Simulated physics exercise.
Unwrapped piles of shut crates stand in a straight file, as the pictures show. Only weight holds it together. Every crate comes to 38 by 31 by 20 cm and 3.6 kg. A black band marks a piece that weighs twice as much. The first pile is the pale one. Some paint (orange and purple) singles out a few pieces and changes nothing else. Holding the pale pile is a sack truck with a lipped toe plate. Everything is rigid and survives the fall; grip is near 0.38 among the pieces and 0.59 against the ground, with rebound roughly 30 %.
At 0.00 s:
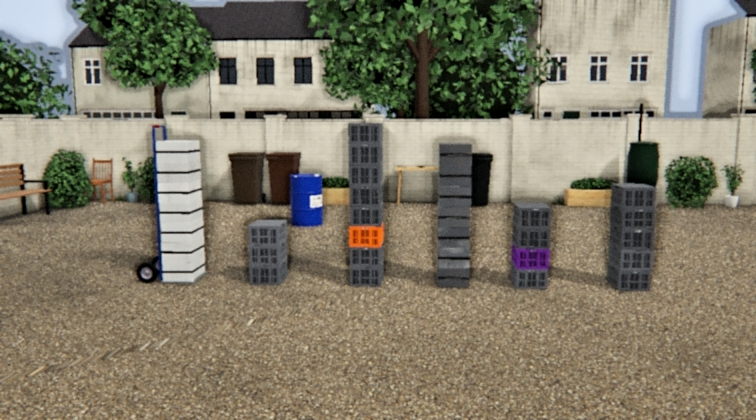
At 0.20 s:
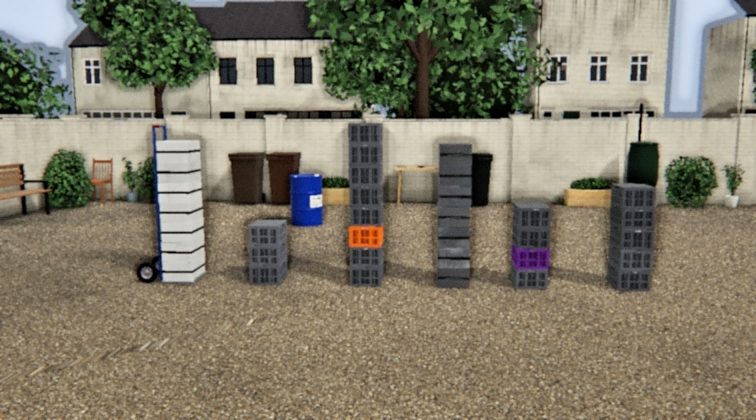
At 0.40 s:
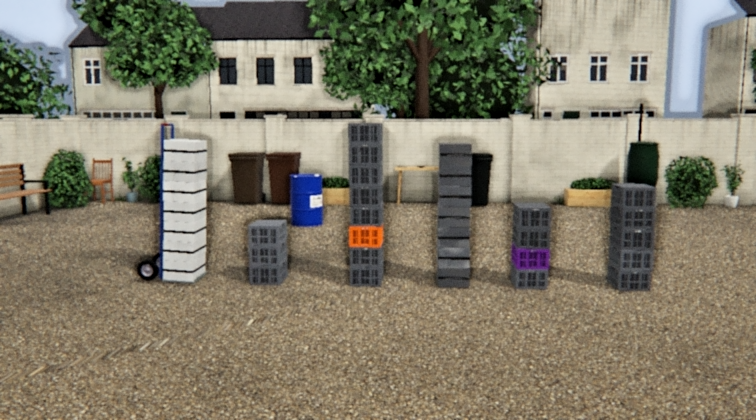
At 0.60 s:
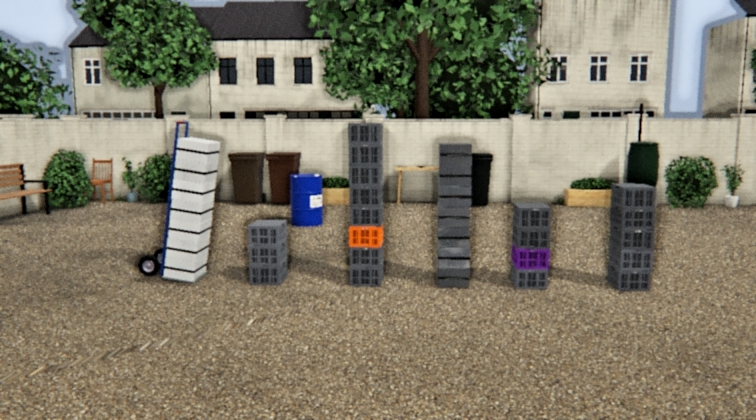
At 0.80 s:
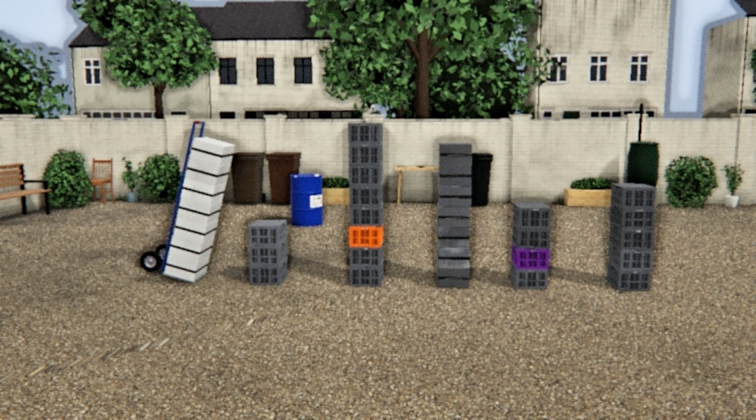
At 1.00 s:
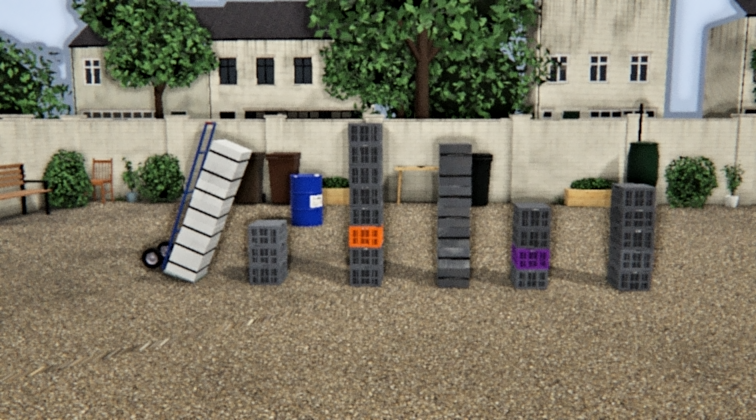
A stack of pale crates on a blue sack truck leans steadily to the right.
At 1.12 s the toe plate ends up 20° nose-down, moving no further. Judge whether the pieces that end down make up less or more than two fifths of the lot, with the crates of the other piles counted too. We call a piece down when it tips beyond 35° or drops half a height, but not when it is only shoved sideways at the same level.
They make up less than two fifths.
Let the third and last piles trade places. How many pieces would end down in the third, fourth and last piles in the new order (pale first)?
Pile by pile, you'd see third at 4, fourth at 0 and last at 0 down.
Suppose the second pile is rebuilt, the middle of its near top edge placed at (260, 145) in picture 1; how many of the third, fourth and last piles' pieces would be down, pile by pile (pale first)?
You'd get third 7, fourth 5 and last 0.
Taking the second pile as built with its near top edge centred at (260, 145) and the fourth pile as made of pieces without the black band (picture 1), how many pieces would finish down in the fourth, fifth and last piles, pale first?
Counts down - fourth: 6; fifth: 3; last: 4.
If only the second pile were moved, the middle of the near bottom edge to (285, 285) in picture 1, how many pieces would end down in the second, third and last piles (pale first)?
Down counts: Second 2, third 7, last 4.
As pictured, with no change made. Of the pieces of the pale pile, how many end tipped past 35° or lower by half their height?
I count 7 pale pieces.
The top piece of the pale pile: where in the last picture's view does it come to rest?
Close to (347, 267).
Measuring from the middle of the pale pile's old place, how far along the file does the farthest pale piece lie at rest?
Something like 170 cm along the file.
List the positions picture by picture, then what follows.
In the first picture (each place is the centre of the face we see best), truck frame (155, 158) 0° forward; orange crate (365, 237); purple crate (533, 259); the others all in place.
The second picture shows truck frame (155, 158) 0° forward; orange crate (365, 237).
The third picture shows truck frame (162, 156) 3° forward, top of the pale pile leaning 3°; orange crate (365, 237); the others all in place.
The fourth picture shows truck frame (174, 154) 9° forward, top of the pale pile leaning 9°; orange crate (365, 237); the others all in place.
The fifth picture shows truck frame (188, 153) 15° forward, top of the pale pile leaning 15°; orange crate (365, 237); the others all in place.
The sixth picture shows truck frame (198, 153) 19° forward, top of the pale pile leaning 23°; orange crate (365, 237); purple crate (533, 259); the others all in place.
By 1.24 s, 7 of the pale pile down; none of the 27 other crates down.
By 1.54 s, 7 of the pale pile down; none of the 27 other crates down, 2 disturbed.
By 2.62 s, 7 of the pale pile down; 1 of the 27 other crates down; orange crate moved 10 cm.
When it is over (4.1 s), 7 of the pale pile down; 1 of the 27 other crates down; orange crate moved 10 cm; purple crate unmoved. That is 4 per cent. In pixels of the last frame, middles, orange crate near (377, 234), purple crate near (530, 255).
